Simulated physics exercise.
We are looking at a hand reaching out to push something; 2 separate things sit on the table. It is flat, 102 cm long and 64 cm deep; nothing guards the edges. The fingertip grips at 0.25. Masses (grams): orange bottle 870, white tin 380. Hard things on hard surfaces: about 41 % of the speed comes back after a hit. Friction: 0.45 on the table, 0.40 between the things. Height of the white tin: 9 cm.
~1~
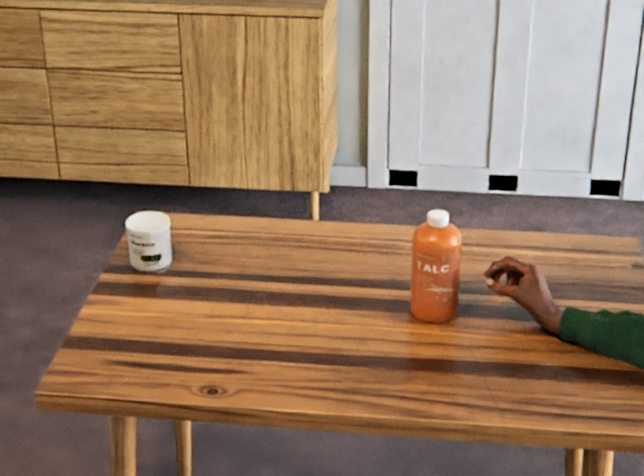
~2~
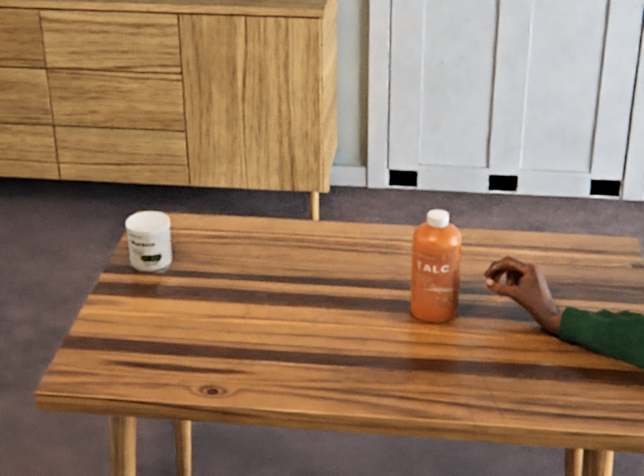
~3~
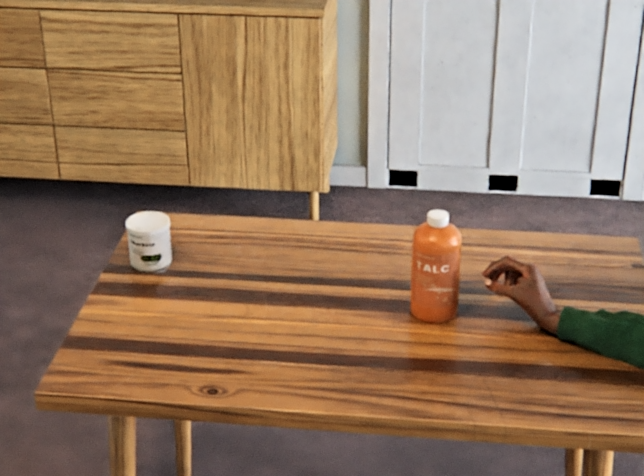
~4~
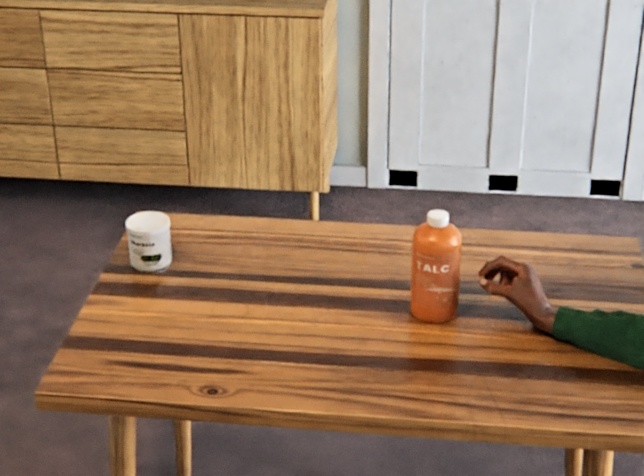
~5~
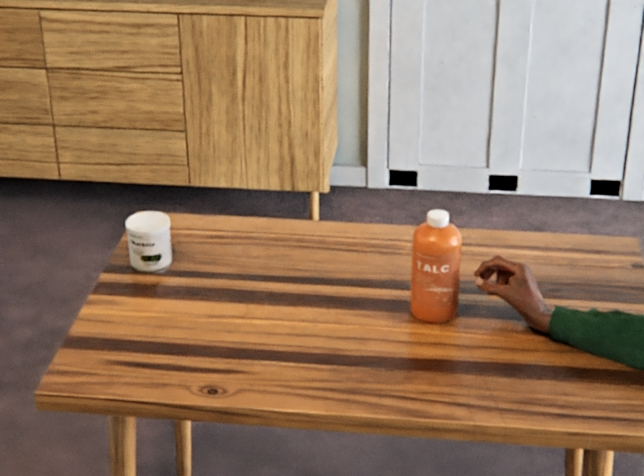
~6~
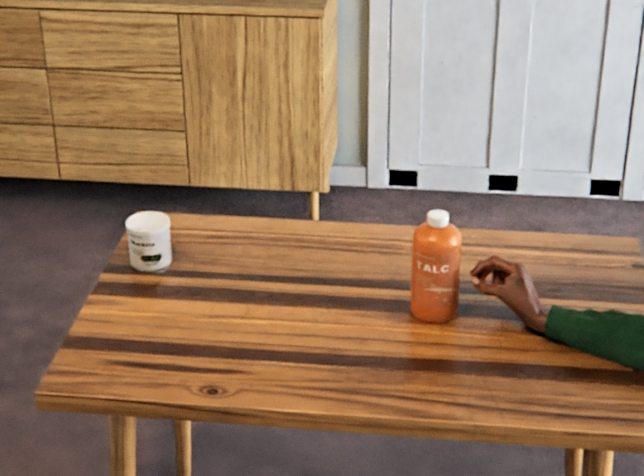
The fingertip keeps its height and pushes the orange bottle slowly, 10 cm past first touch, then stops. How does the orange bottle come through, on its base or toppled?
The orange bottle is still upright.
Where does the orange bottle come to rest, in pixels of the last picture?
Near (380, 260).
Then, 0.50 s on from there, hand has come 8 cm; orange bottle moved 3 cm near (417, 262).
Then, 0.90 s on from there, hand has come 12 cm; orange bottle moved 8 cm near (392, 261).
In the end, not toppled but over 5 cm from the start, orange bottle; white tin under 5 cm from the start. At the end, from the last picture's camera, orange bottle near (379, 261).
